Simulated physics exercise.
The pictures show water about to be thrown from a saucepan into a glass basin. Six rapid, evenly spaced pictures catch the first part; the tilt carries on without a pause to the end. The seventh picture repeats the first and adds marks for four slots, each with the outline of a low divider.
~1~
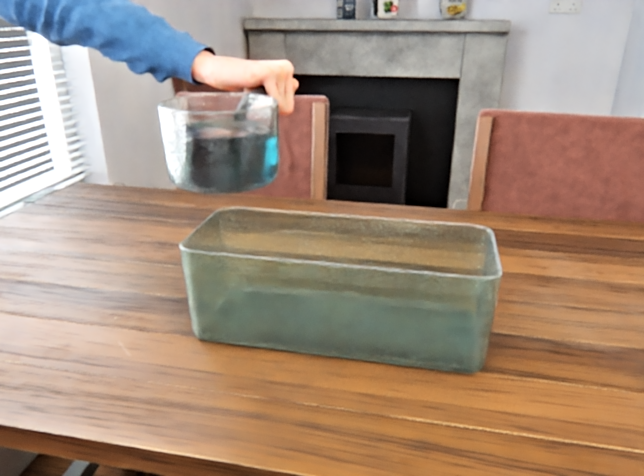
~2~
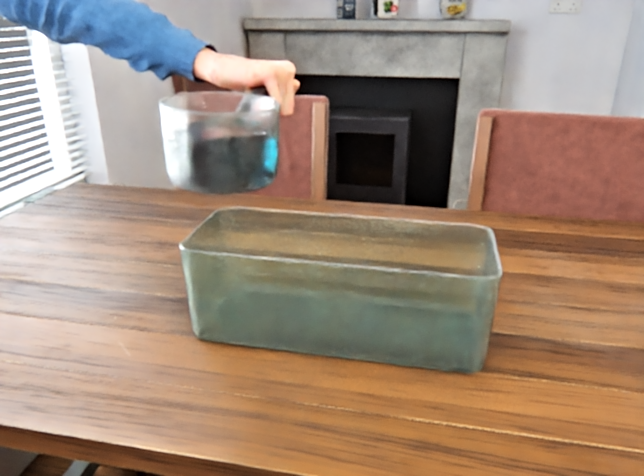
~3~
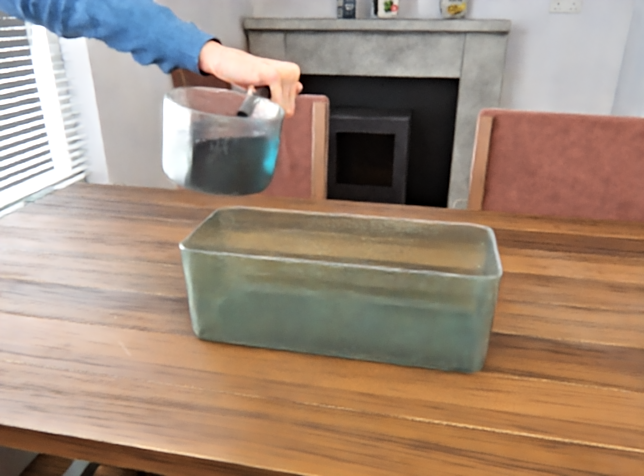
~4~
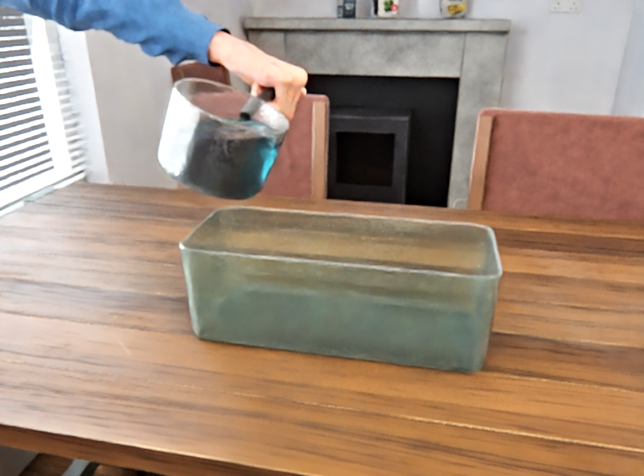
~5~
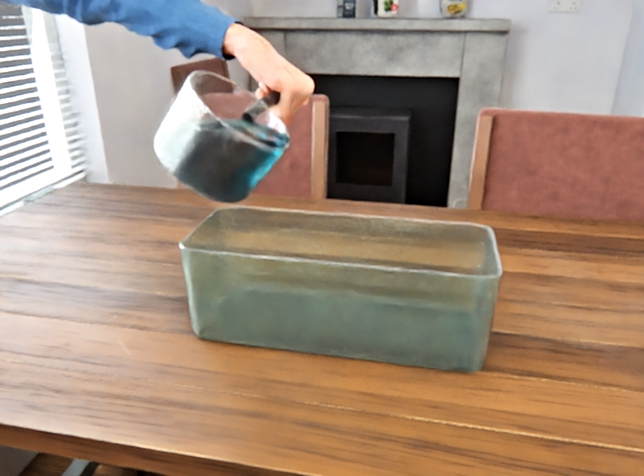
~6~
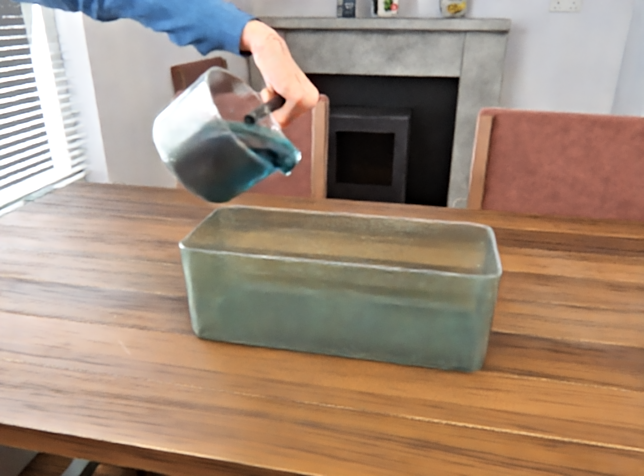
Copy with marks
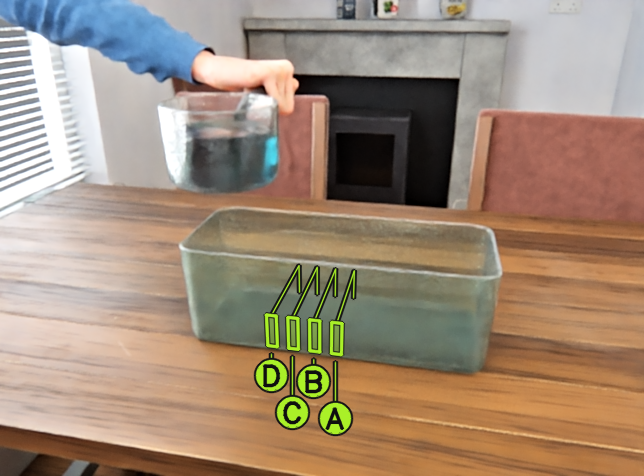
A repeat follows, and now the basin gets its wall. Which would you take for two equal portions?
Take B.
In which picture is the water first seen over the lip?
In picture 6.
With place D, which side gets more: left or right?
The right side.
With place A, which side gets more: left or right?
The left one.
On the marked copy, A at (335, 362); B at (313, 359); C at (292, 356); D at (271, 353).
If A is chosen, about 92 % ends left of the wall and 6 % right of it.
If B is chosen, about 48 % ends left of the wall and 51 % right of it.
If C is chosen, about 8 % ends left of the wall and 91 % right of it.
If D is chosen, about 7 % ends left of the wall and 92 % right of it.
